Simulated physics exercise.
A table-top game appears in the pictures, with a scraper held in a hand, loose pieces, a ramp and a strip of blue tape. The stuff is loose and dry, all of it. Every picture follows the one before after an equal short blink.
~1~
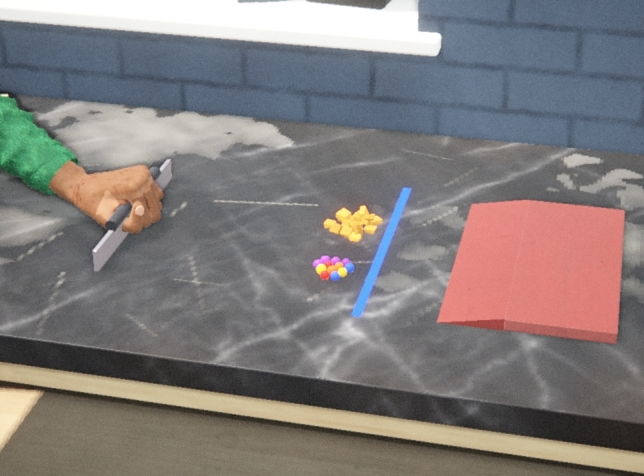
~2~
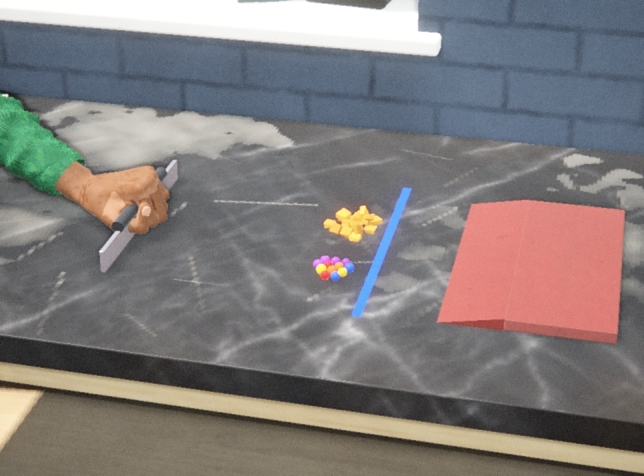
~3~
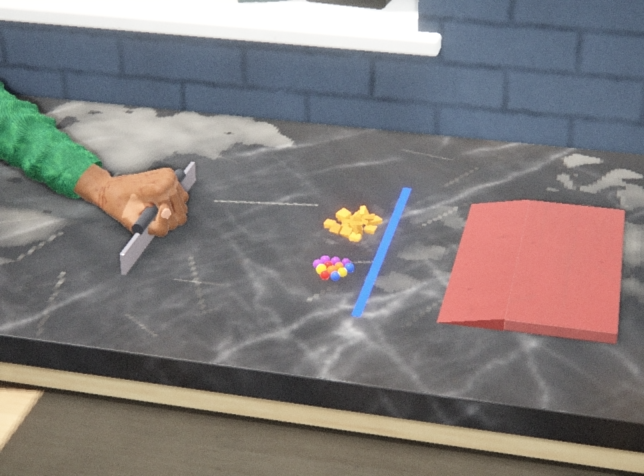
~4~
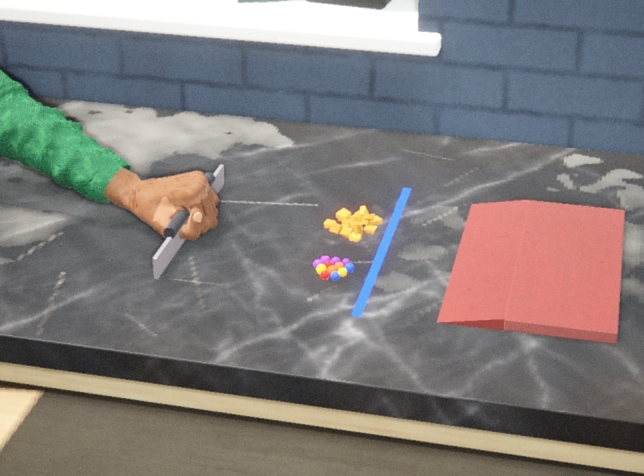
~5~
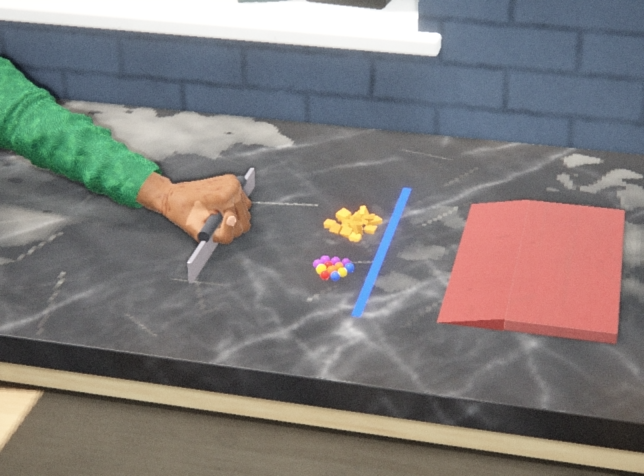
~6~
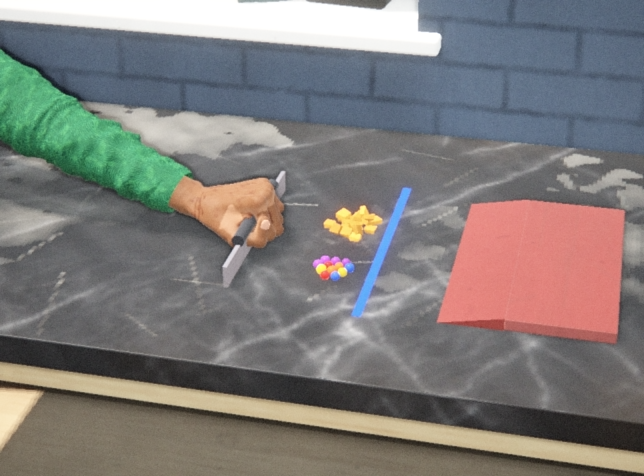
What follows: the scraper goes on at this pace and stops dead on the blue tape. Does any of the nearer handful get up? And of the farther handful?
You'd find the nearer handful getting some over the top and the farther handful ending short of the top.
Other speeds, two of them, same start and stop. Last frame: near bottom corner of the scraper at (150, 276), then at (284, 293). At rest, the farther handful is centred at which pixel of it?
Around (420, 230), then around (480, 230).
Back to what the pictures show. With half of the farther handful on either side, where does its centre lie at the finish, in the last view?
Its middle ends up near (450, 235).
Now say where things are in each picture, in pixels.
Scraper at (101, 253), at rest; blue tape at (405, 194); top of the ramp at (506, 311); nearer handful at (329, 266), a few round plastic beads; farther handful at (358, 224), a few small crackers, in the first picture.
Scraper at (108, 254); farther handful at (358, 224), in the second picture.
Scraper at (128, 257); nearer handful at (329, 266), in the third picture.
Scraper at (160, 261); farther handful at (358, 224), in the fourth picture.
Scraper at (195, 265); nearer handful at (329, 266), in the fifth picture.
Scraper at (229, 269); blue tape at (405, 194); top of the ramp at (506, 311); nearer handful at (329, 266); farther handful at (358, 224), in the sixth picture.
Then, 0.13 s past the last view, scraper still moving, near (331, 224); nearer handful all short of the ramp; farther handful all short of the ramp.
Then, 0.28 s past the last view, scraper stopped at the blue tape; nearer handful about a quarter on the ramp, most short of the ramp; farther handful all short of the ramp.
Then, 0.56 s past the last view, scraper stopped at the blue tape; nearer handful all past the top; farther handful a small part on the ramp, nearly all short of the ramp.
Finally, scraper stopped at the blue tape; nearer handful all past the top; farther handful none past the top, a small part on the ramp, nearly all short of the ramp.
